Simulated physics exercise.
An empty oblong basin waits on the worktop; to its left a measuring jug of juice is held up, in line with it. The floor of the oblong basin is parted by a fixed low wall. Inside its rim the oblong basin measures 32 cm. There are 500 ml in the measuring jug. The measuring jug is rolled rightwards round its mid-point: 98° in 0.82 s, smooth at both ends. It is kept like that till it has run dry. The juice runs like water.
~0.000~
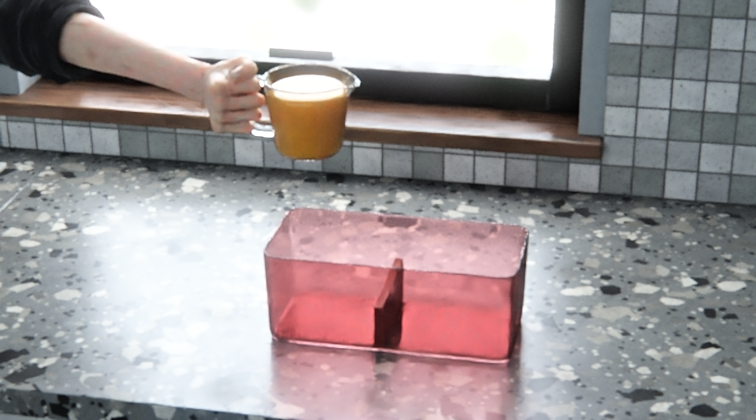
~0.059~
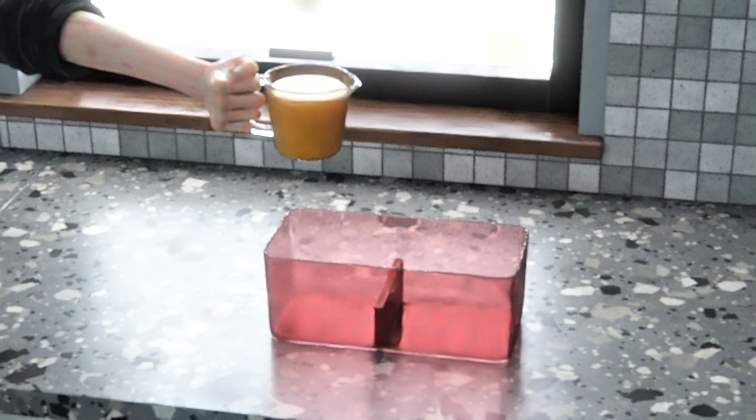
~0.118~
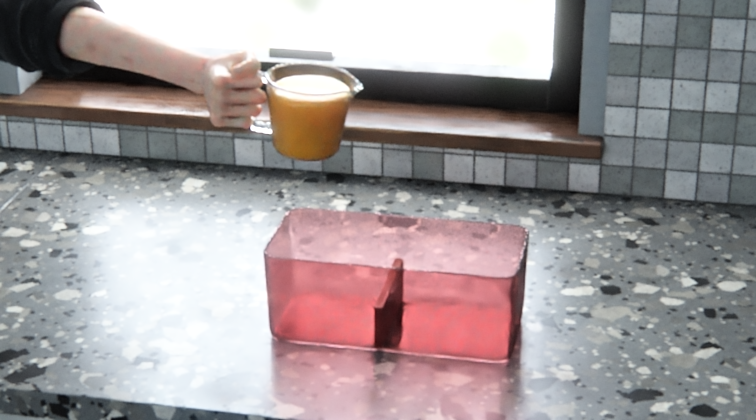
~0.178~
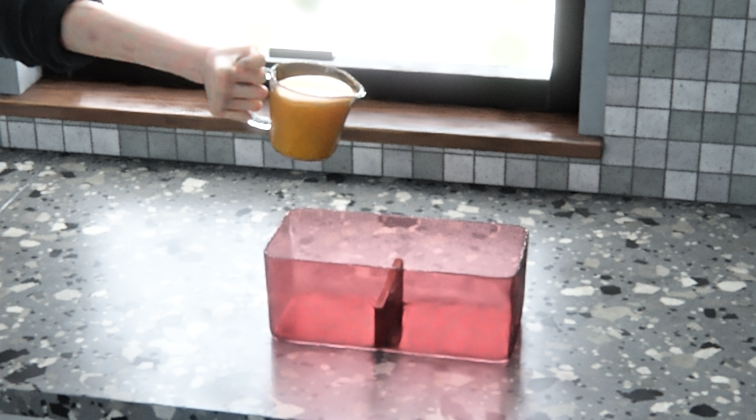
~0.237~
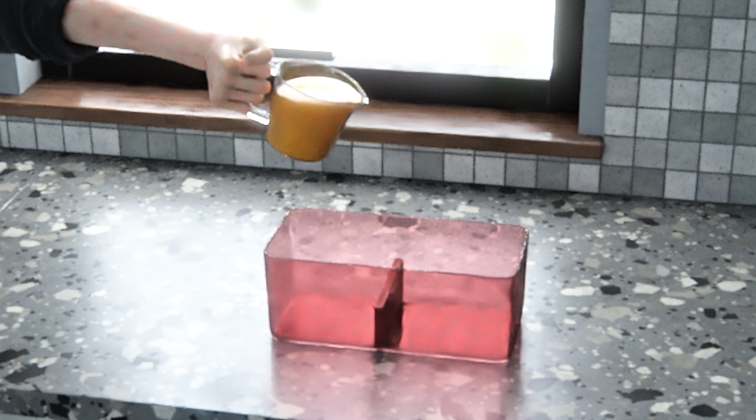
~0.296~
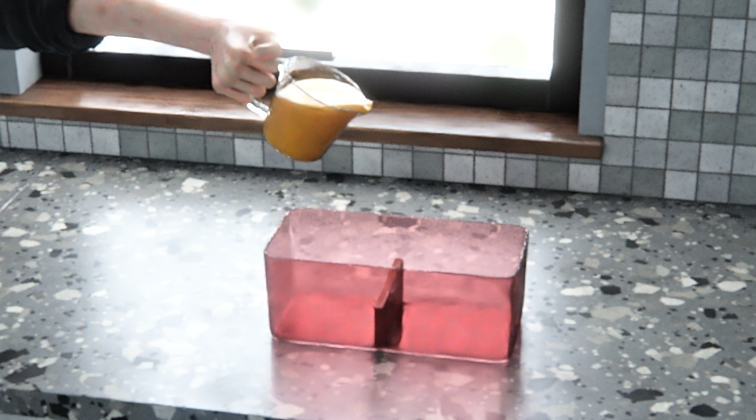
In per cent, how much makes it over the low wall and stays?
About 92 per cent.
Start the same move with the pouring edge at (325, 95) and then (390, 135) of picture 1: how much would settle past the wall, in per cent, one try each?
In turn about 20 and 100 per cent.
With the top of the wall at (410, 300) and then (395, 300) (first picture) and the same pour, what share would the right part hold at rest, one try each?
In turn about 65 and 85 per cent.
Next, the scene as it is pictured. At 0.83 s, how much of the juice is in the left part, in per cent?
Near 2 in a hundred.
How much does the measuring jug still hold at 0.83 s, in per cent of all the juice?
Some 10 per cent.
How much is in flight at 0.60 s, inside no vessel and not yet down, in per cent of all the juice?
Near 32 in a hundred.
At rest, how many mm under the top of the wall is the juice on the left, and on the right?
Left about 58 mm, right about 40 mm.
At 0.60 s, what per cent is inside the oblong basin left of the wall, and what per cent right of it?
Near 0 on the left, 16 on the right.
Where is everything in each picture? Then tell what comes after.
In the first frame, it leans 0°; its right rim is at (359, 83); the juice meets the walls at (271, 85) and (349, 91); the oblong basin's rim runs from (276, 232) to (523, 253); the wall's top is at (389, 283).
In the second frame, it leans 1°; its right rim is at (360, 84); the juice meets the walls at (271, 85) and (349, 91).
In the third frame, it leans 5°; its right rim is at (362, 88); the juice meets the walls at (272, 84) and (351, 92).
In the fourth frame, it leans 11°; its right rim is at (365, 93); the juice meets the walls at (275, 85) and (355, 93).
In the fifth frame, it leans 19°; its right rim is at (368, 102); the juice meets the walls at (278, 87) and (362, 96).
In the sixth frame, it leans 28°; its right rim is at (370, 111); the juice meets the walls at (278, 92) and (366, 101); 1 per cent is over the edge.
After 0.60 s the tilt is 82° and 52 per cent is still to pour, 0 is left of the wall and 17 right of it.
After 0.83 s the tilt is 98° and 11 per cent is still to pour, 2 is left of the wall and 71 right of it.
After 1.06 s the tilt is 98° and 1 per cent is still to pour, 5 is left of the wall and 91 right of it.
After 1.32 s the tilt is 98° and 0 per cent is still to pour, 7 is left of the wall and 92 right of it.
In the end 7 per cent lies left of the wall, 92 right of it and 1 outside.
